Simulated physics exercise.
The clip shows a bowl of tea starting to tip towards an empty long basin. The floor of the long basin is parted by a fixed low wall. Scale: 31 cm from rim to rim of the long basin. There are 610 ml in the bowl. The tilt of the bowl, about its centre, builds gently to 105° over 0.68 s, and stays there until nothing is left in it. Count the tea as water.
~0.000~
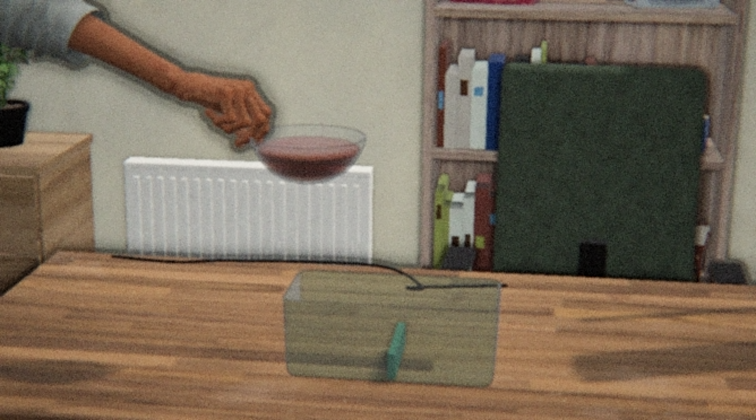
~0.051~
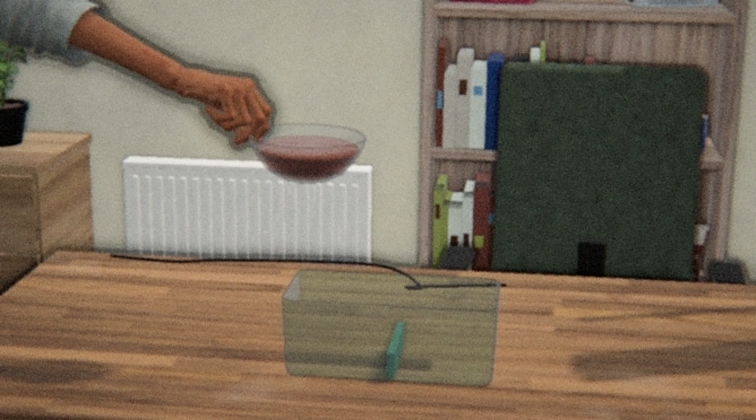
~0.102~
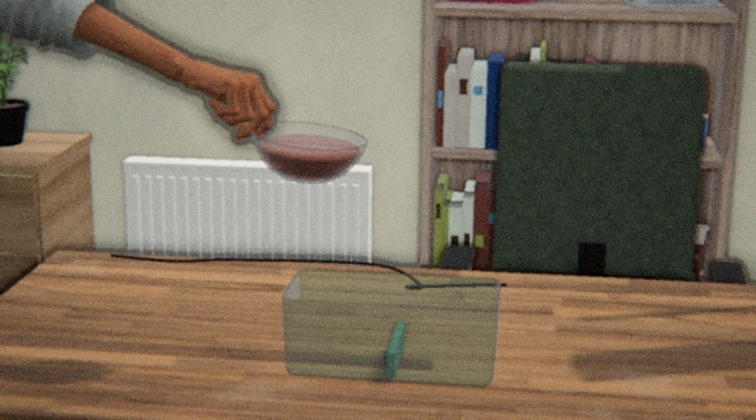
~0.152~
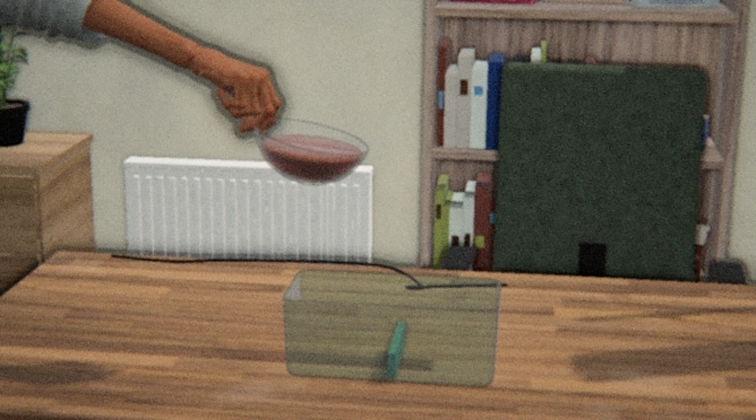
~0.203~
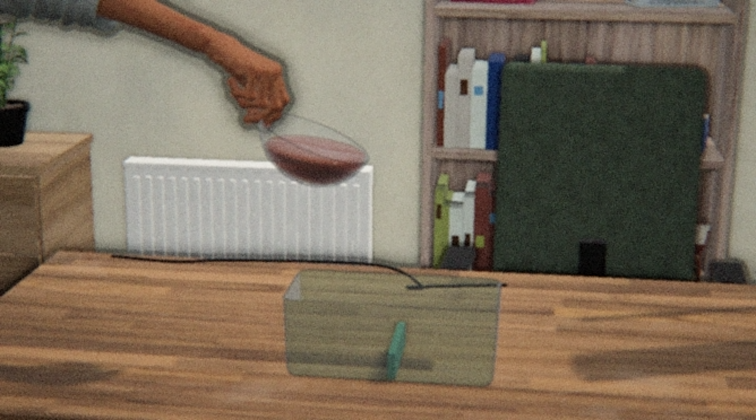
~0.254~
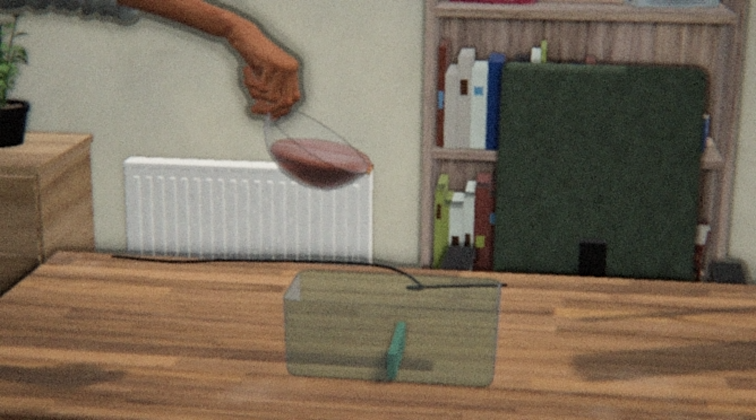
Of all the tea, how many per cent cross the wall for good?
Roughly 61 per cent is past the wall.
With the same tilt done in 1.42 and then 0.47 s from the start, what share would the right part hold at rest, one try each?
In turn about 75 and 50 per cent.
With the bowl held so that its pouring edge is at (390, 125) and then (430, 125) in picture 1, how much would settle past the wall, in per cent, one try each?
First 75, then 75 per cent.
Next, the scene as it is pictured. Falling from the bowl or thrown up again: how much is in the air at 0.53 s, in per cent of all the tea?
Some 54 per cent.
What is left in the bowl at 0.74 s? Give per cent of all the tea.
Near 0 in a hundred.
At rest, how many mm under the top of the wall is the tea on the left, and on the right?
Left about 30 mm, right about 22 mm.
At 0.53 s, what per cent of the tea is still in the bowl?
Near 4 in a hundred.
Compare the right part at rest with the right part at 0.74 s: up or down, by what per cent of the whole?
The share moves down, by some 3 per cent.
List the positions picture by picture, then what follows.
In the first frame, tilt 0°; pouring edge (365, 139); surface from (258, 144) to (361, 148); the long basin's rim runs from (291, 286) to (499, 296); the wall's top is at (397, 339).
In the second frame, tilt 1°; pouring edge (365, 140); surface from (257, 143) to (360, 148).
In the third frame, tilt 6°; pouring edge (366, 144); surface from (259, 141) to (361, 150).
In the fourth frame, tilt 12°; pouring edge (368, 152); surface from (262, 140) to (364, 153).
In the fifth frame, tilt 21°; pouring edge (368, 161); surface from (266, 139) to (368, 156).
In the sixth frame, tilt 32°; pouring edge (366, 172); surface from (271, 142) to (360, 160); 6 per cent is over the edge.
Then, 0.53 s in, the tilt is 93° and 4 per cent is still to pour, 3 is left of the wall and 40 right of it.
Then, 0.74 s in, the tilt is 105° and 0 per cent is still to pour, 33 is left of the wall and 63 right of it.
Then, 0.95 s in, the tilt is 105° and 0 per cent is still to pour, 37 is left of the wall and 61 right of it.
Then, 1.18 s in, the tilt is 105° and 0 per cent is still to pour, 37 is left of the wall and 61 right of it.
Finally, 37 per cent lies left of the wall, 61 right of it and 2 outside.
